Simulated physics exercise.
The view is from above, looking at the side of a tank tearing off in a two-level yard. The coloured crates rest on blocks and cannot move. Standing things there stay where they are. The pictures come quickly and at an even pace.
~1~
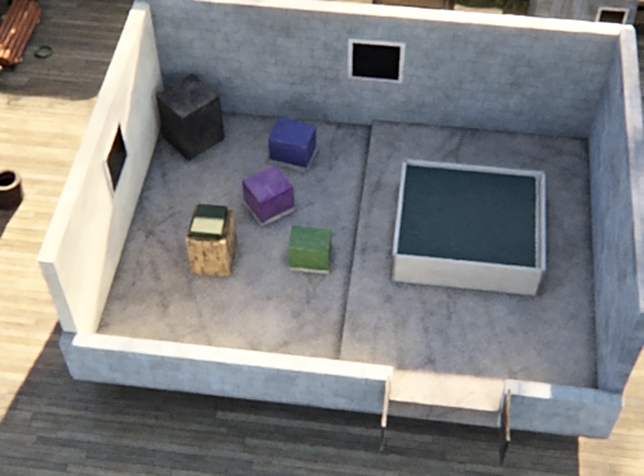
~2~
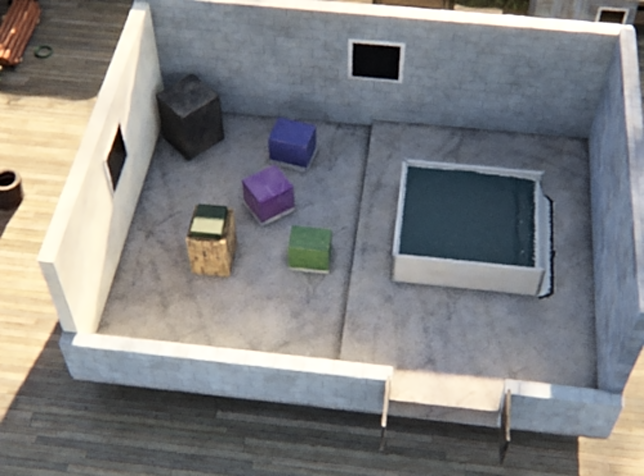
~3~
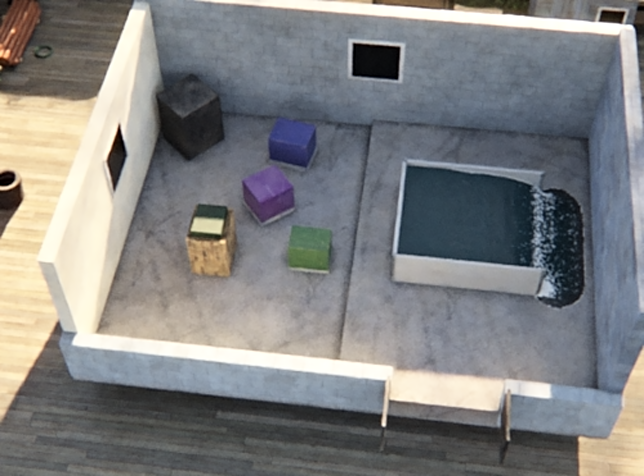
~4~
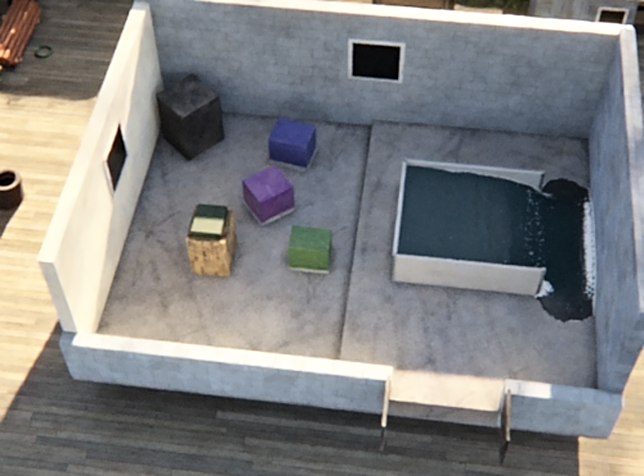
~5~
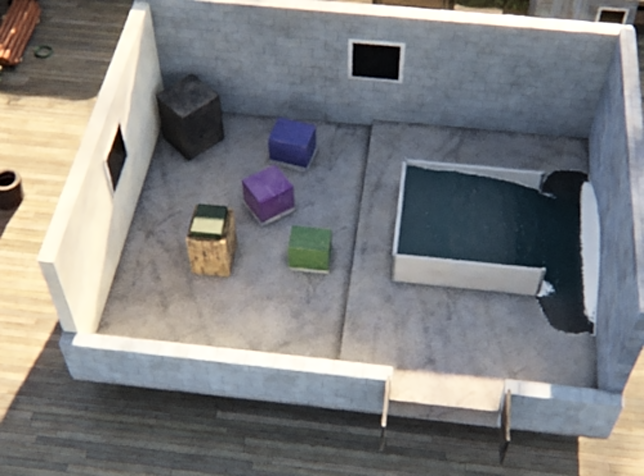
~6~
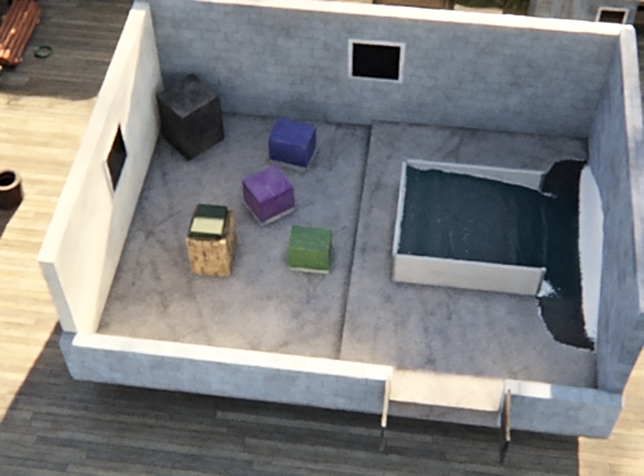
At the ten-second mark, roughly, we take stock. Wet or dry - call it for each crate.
Calls: Green crate - wet; purple crate - wet; blue crate - wet.
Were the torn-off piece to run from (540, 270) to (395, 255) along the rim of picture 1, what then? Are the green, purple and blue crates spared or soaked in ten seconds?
Going through them, the green is never reached, the purple is never reached and the blue is never reached.
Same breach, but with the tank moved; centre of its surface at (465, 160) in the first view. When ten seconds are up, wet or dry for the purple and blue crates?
As I see it, purple is not reached, and blue is not reached.
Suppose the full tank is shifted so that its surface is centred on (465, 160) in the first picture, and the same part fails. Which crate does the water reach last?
The one in green.
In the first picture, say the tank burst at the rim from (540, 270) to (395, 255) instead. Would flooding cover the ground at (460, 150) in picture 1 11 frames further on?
Result for the point: Spared.
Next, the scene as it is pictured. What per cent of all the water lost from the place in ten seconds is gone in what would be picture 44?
Estimated share: Close to 70 %.
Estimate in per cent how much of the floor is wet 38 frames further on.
Close to 85 percent, by my reckoning.
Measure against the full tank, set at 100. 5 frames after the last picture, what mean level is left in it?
I'd put it close to 60 percent.
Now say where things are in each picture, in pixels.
The first picture shows still water in the water tank at (471, 216).
In the second picture, the front is at a hidden place, out from the gap at (537, 236).
In the third picture, the front is at (558, 192), out from the gap at (537, 238).
In the fourth picture, the front is at (578, 315), out from the gap at (537, 238).
In the fifth picture, water pours out at (537, 239) and has run to (588, 177).
In the sixth picture, water pours out at (537, 239) and has run to (587, 163).
A moment on, water covers 15 % of the floor; the green crate not reached, the purple crate not reached, the blue crate not reached.
Next, water covers 20 % of the floor; the green crate not reached, the purple crate not reached, the blue crate not reached.
Then, water covers 45 % of the floor; the green crate not reached, the purple crate not reached, the blue crate water round its plinth.
Later, water covers 85 % of the floor; the green crate water round its plinth, the purple crate water round its plinth, the blue crate water round its plinth.
In the end, water covers 95 % of the floor; the green crate was topped, the purple crate was topped, the blue crate was topped.
